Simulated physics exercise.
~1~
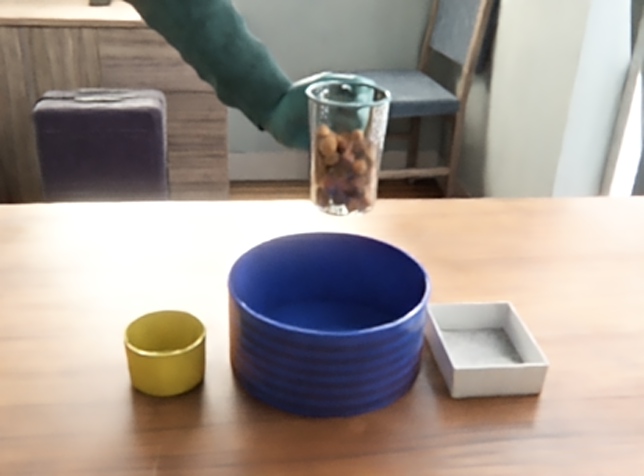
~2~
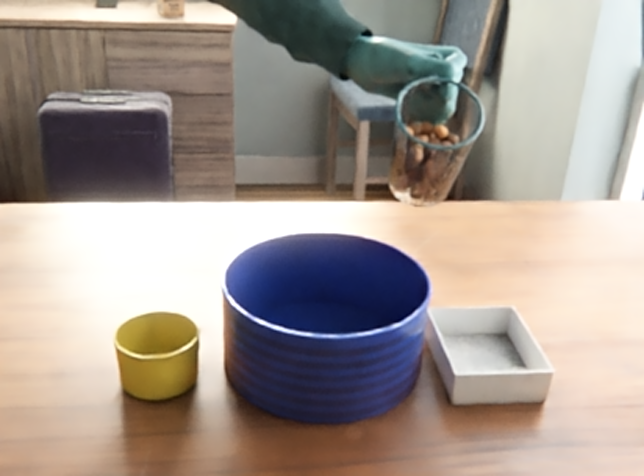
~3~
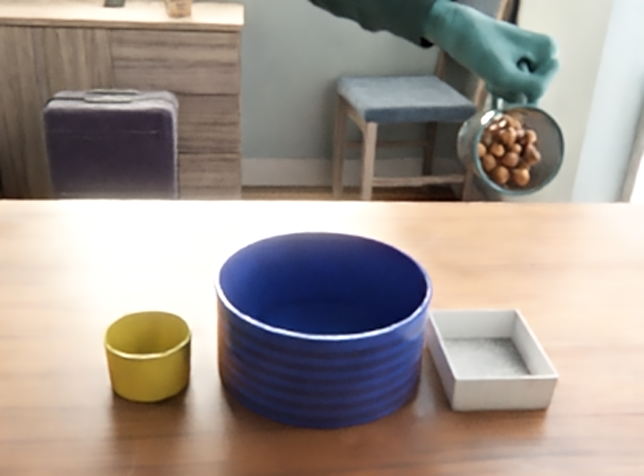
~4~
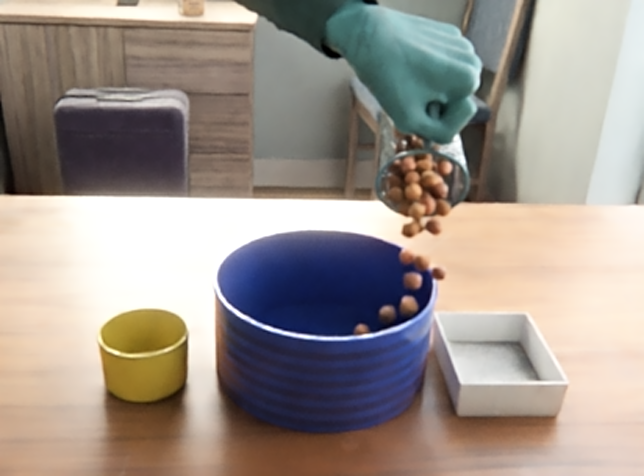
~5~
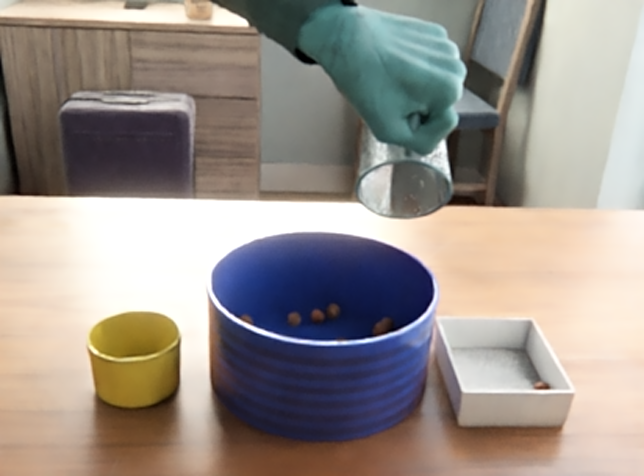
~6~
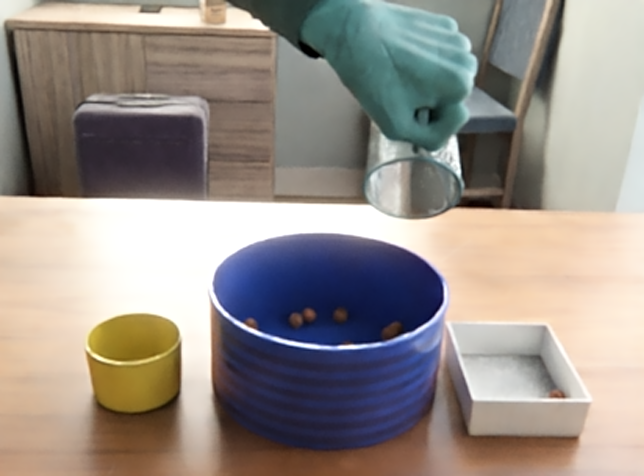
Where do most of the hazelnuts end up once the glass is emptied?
Nearly all of them end up in the blue pot. The yellow dish, the white tin and the table around them get no real share.
A green-gloved hand tips a glass, pouring nearly all its hazelnuts into a blue pot.
